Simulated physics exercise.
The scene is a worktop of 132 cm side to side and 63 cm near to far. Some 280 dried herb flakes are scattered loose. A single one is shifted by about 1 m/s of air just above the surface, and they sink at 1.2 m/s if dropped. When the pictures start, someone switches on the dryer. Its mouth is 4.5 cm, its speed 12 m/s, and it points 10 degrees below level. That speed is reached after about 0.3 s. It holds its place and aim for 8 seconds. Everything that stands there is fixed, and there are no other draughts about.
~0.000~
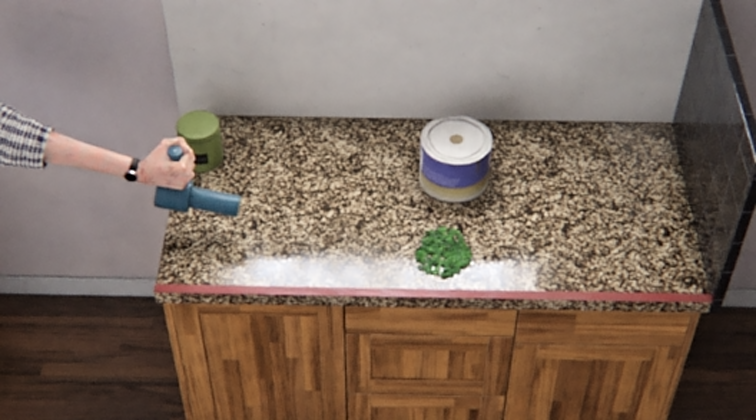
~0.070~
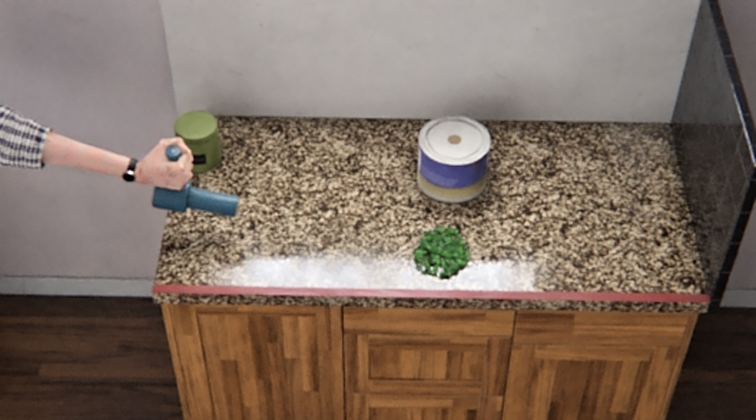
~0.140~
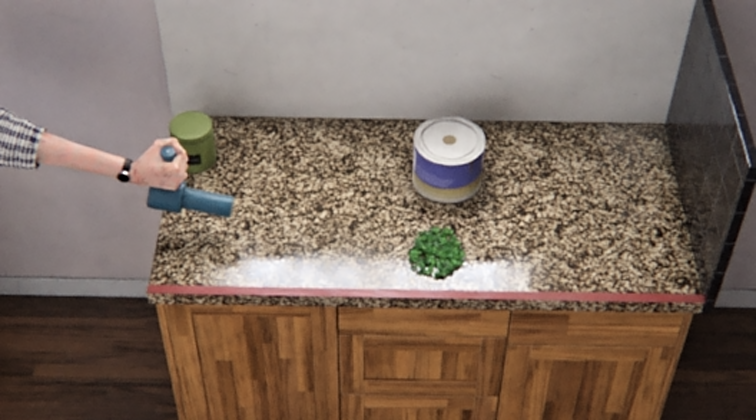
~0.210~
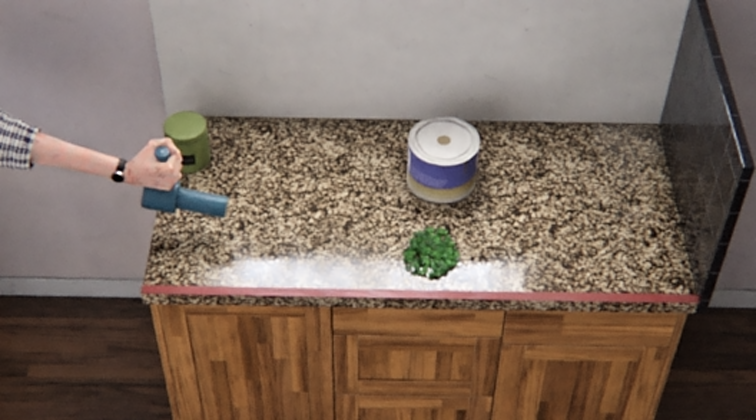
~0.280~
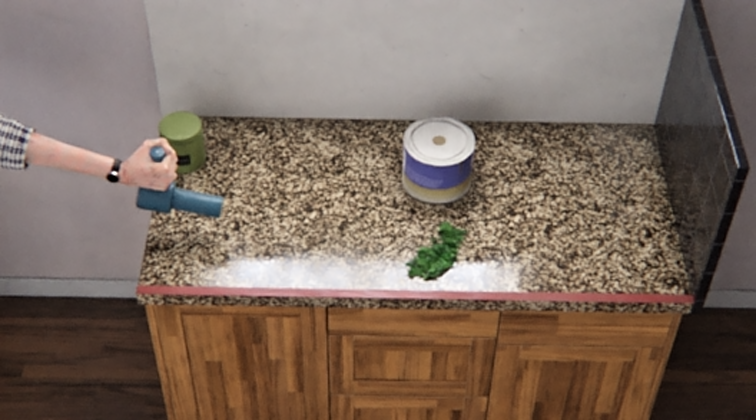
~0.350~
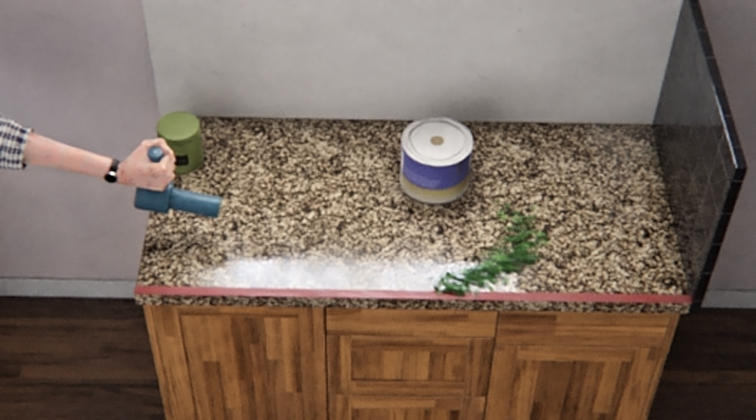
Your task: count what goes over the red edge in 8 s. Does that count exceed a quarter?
Yes.
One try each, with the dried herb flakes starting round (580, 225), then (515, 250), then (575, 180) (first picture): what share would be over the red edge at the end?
It goes 1 %, then 60 %, then 0 %.
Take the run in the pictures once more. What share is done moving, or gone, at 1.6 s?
About 80 per cent.
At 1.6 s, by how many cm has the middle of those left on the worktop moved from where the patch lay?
It works out to close to 80 cm.
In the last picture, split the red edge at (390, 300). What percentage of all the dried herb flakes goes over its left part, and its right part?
0 % left, 80 % right.
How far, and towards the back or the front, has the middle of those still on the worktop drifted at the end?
Drift: Rearward direction, about 50 cm.
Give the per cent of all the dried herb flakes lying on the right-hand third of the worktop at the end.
Something close to 15 % ends up there.
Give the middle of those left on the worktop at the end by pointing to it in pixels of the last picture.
Roughly at (651, 121).
After 1.6 s the count stands so, 75 % are over the red edge; the middle of those still in play is near (650, 123).
After 2.6 s the count stands so, 76 % are over the red edge; the middle of those still in play is near (650, 123).
After 4.4 s the count stands so, 77 % are over the red edge; the middle of those still in play is near (651, 121).
After 8.0 s, at the end, 77 % are over the red edge; the middle of those still in play is near (651, 121).
